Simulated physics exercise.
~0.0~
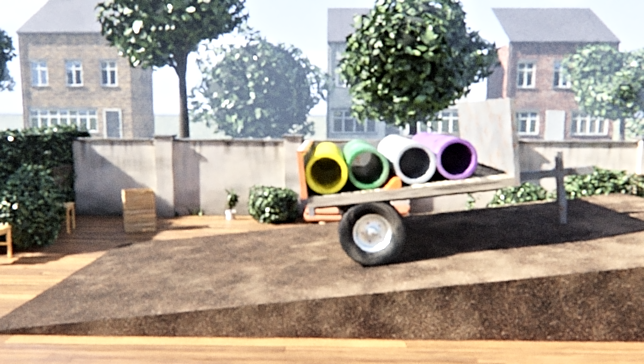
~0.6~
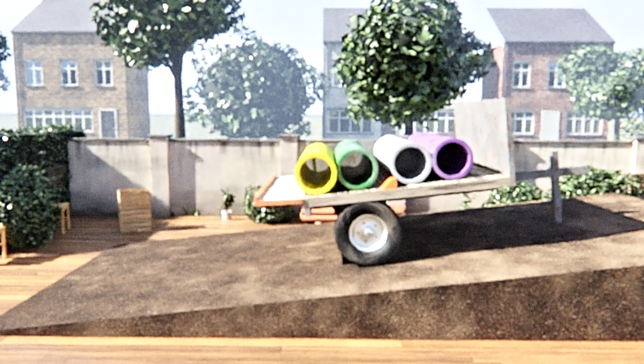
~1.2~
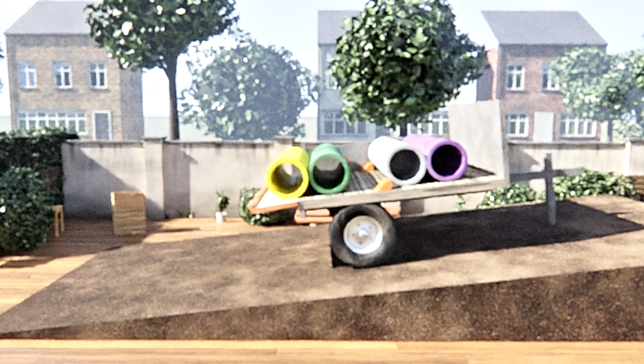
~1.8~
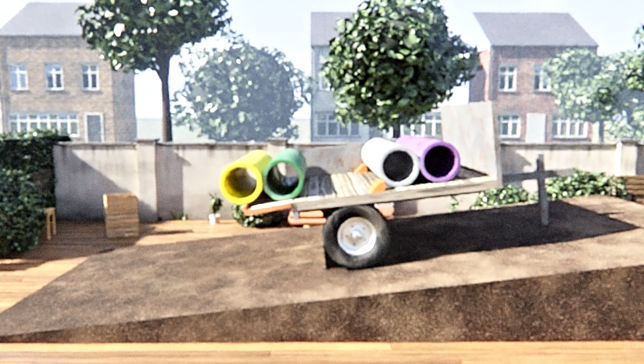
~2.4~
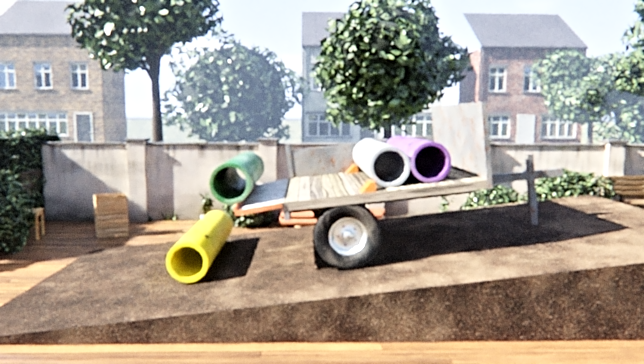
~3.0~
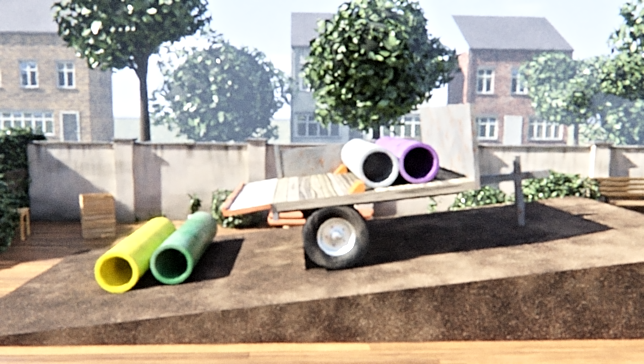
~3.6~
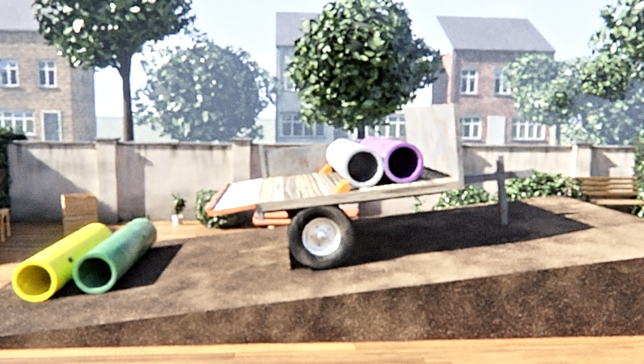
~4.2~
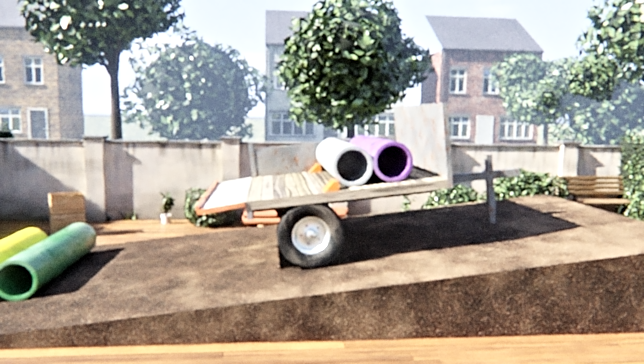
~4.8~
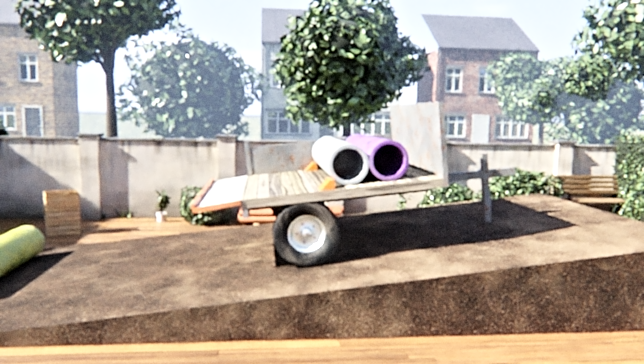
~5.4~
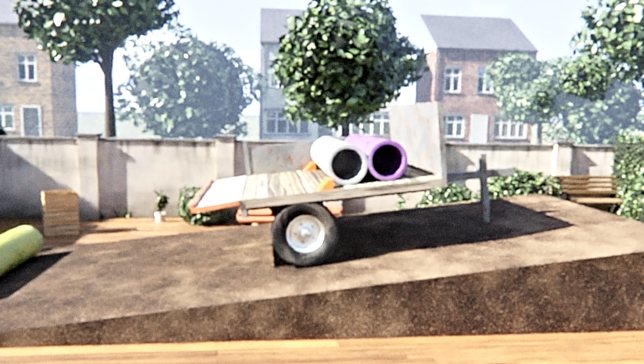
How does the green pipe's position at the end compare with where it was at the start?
At the start the green pipe is on the trailer bed between the yellow and white pipes. By the end it is off the trailer, having rolled over the lowered tailgate and down the slope to the far left.
